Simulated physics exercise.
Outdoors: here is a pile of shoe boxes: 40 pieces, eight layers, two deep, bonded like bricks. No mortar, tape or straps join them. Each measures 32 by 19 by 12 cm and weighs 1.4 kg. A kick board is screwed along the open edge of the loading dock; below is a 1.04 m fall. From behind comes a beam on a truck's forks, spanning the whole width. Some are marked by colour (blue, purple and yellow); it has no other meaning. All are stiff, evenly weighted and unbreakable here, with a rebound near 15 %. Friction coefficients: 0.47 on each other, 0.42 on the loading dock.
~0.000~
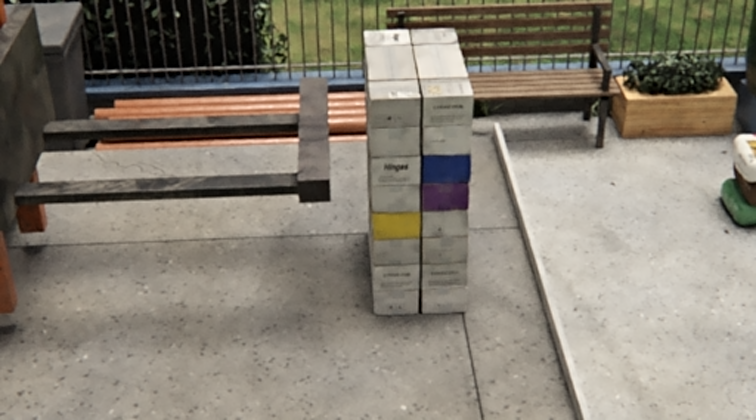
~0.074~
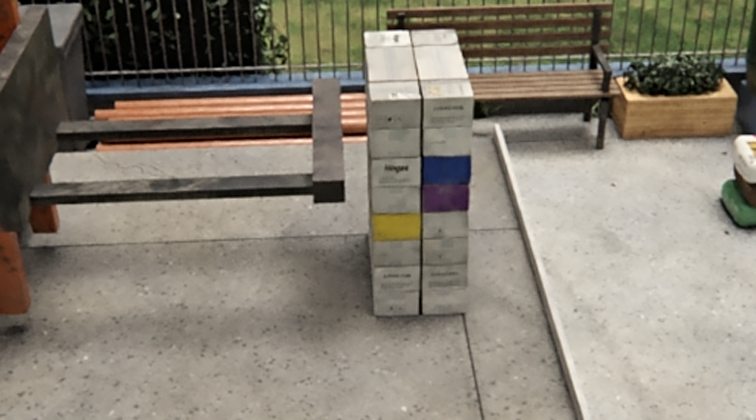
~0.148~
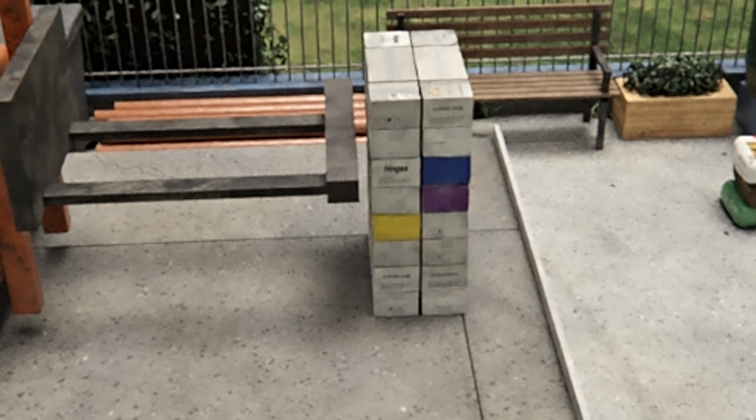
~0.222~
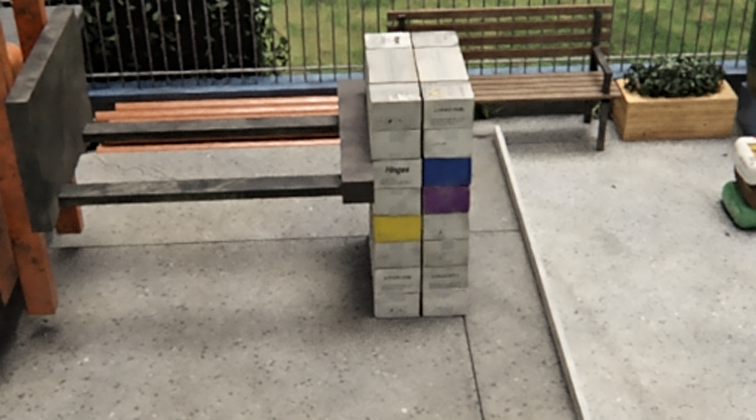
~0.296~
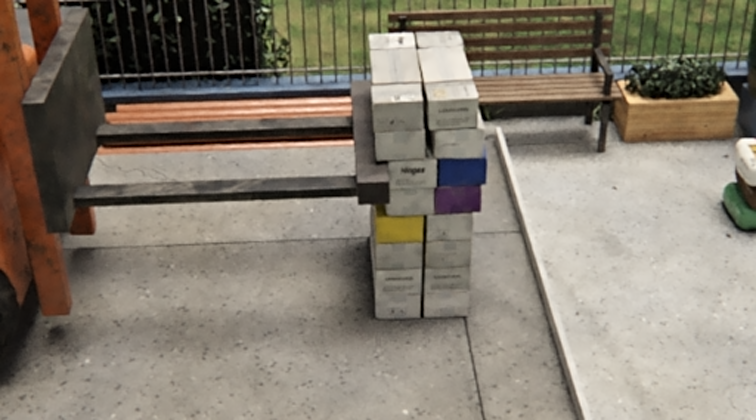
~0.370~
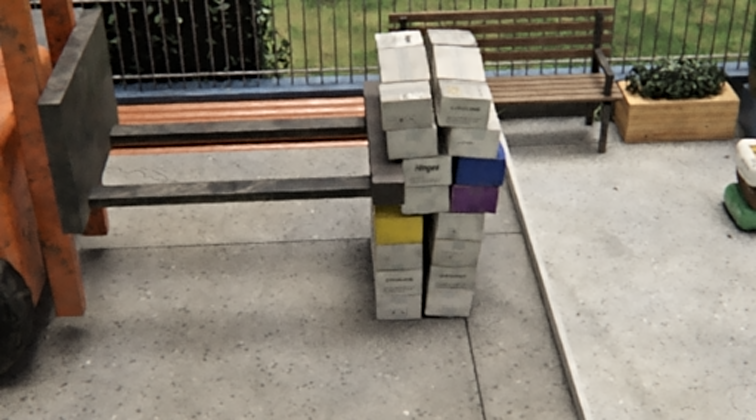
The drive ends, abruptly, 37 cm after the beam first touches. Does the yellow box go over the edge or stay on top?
The yellow box is still on top.
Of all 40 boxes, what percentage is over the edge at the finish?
About 40 per cent.
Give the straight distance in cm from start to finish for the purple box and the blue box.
Moved: Purple 200, blue 225.
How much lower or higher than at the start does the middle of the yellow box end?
It ends some 0 cm lower.
Around 0.66 s, none of the 40 boxes over the edge, 30 disturbed; yellow box unmoved; purple box tipped 38°, 9 cm lower.
Around 1.20 s, 13 of the 40 boxes over the edge; yellow box unmoved; blue box upside down.
Finally (2.4 s), 16 of the 40 boxes over the edge; yellow box displaced 14 mm; purple box upside down; blue box upside down. Seen by the last camera, middles, yellow box near (395, 221).
